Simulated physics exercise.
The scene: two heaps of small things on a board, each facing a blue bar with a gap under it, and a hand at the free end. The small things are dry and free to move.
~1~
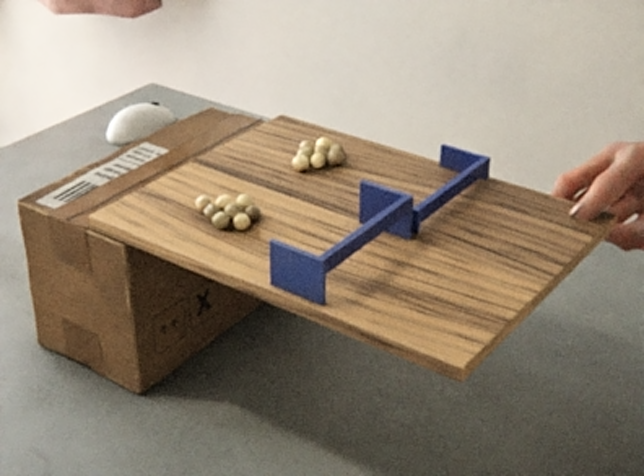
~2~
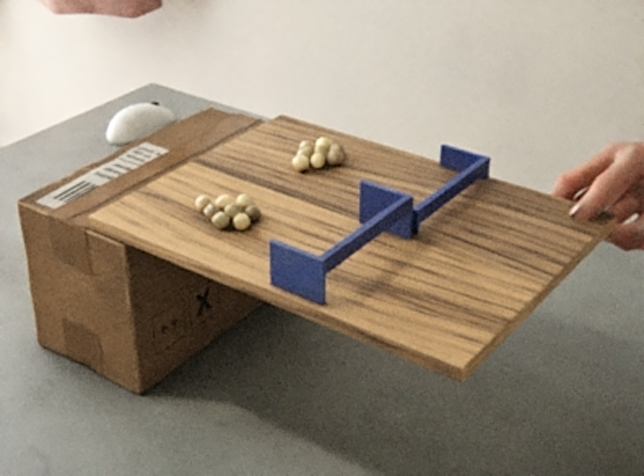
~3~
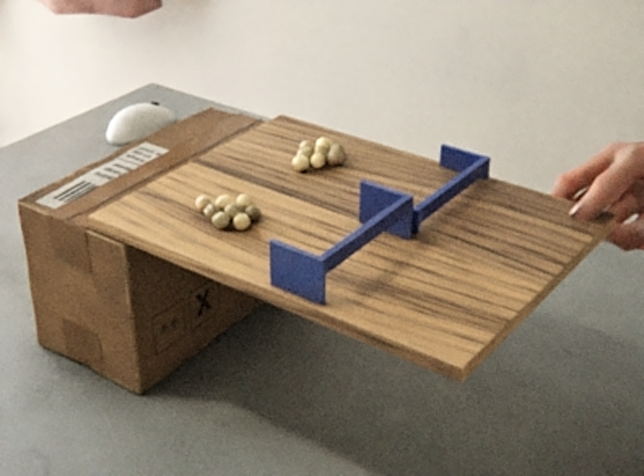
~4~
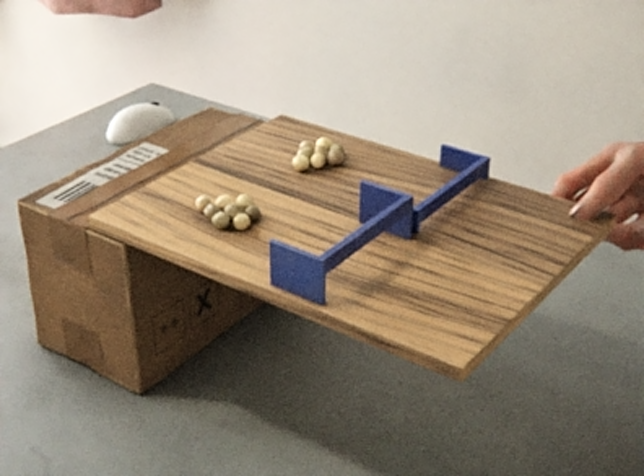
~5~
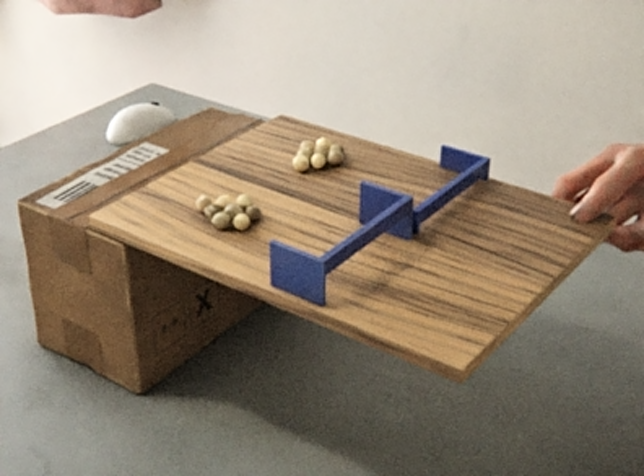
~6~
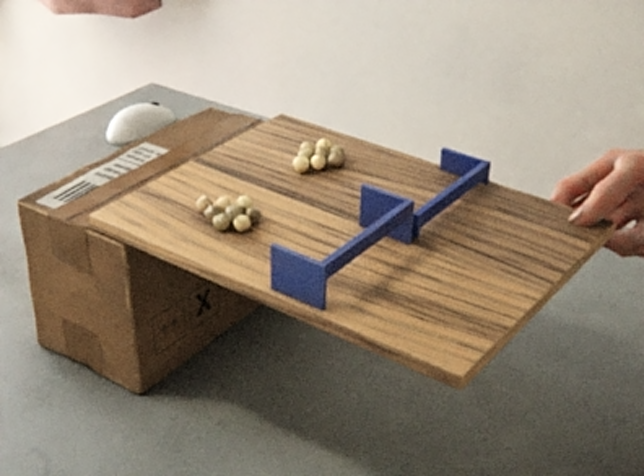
A hand held the free end of a wooden board resting on a cardboard box, barely lowering it at the end, while two small heaps of round, pale nuts stayed still before the blue bars.
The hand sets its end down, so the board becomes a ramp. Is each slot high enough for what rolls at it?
Here the nearer lot passes beneath the bar, and the farther lot lodges against the bar.
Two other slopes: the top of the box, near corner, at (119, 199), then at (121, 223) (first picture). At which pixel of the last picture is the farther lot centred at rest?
Around (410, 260) in the first try, (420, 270) in the second.
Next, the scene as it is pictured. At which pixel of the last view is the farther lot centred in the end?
At about (424, 279).
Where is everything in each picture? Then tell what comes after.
In the first picture, held end of the board at (456, 363), level; box at (179, 238), tall, over half the board's length; nearer lot at (233, 212), a few macadamia nuts; farther lot at (322, 153), a few macadamia nuts; nearer gate at (367, 233), its slot higher than a piece; farther gate at (452, 189), its slot lower than a piece.
In the second picture, held end of the board at (456, 363), level; farther lot at (322, 153).
In the third picture, held end of the board at (456, 363), level; nearer lot at (233, 212).
In the fourth picture, held end of the board at (456, 363), level; farther lot at (322, 153).
In the fifth picture, held end of the board at (456, 365), level; nearer lot at (233, 212).
In the sixth picture, held end of the board at (456, 371), down by 1°; box at (179, 238); nearer lot at (234, 214), not moving; farther lot at (322, 154), not moving; nearer gate at (368, 238); farther gate at (453, 194).
Then, 0.55 s after the last picture, board sloping at 12°; nearer lot on its way down; farther lot on its way down.
Then, 1.15 s after the last picture, board sloping at 25°; nearer lot all past its gate; farther lot has reached its gate.
Then, 1.85 s after the last picture, board resting at 30°; nearer lot all past its gate; farther lot has reached its gate.
At rest, board resting at 30°; nearer lot all past its gate; farther lot gathered behind its gate.
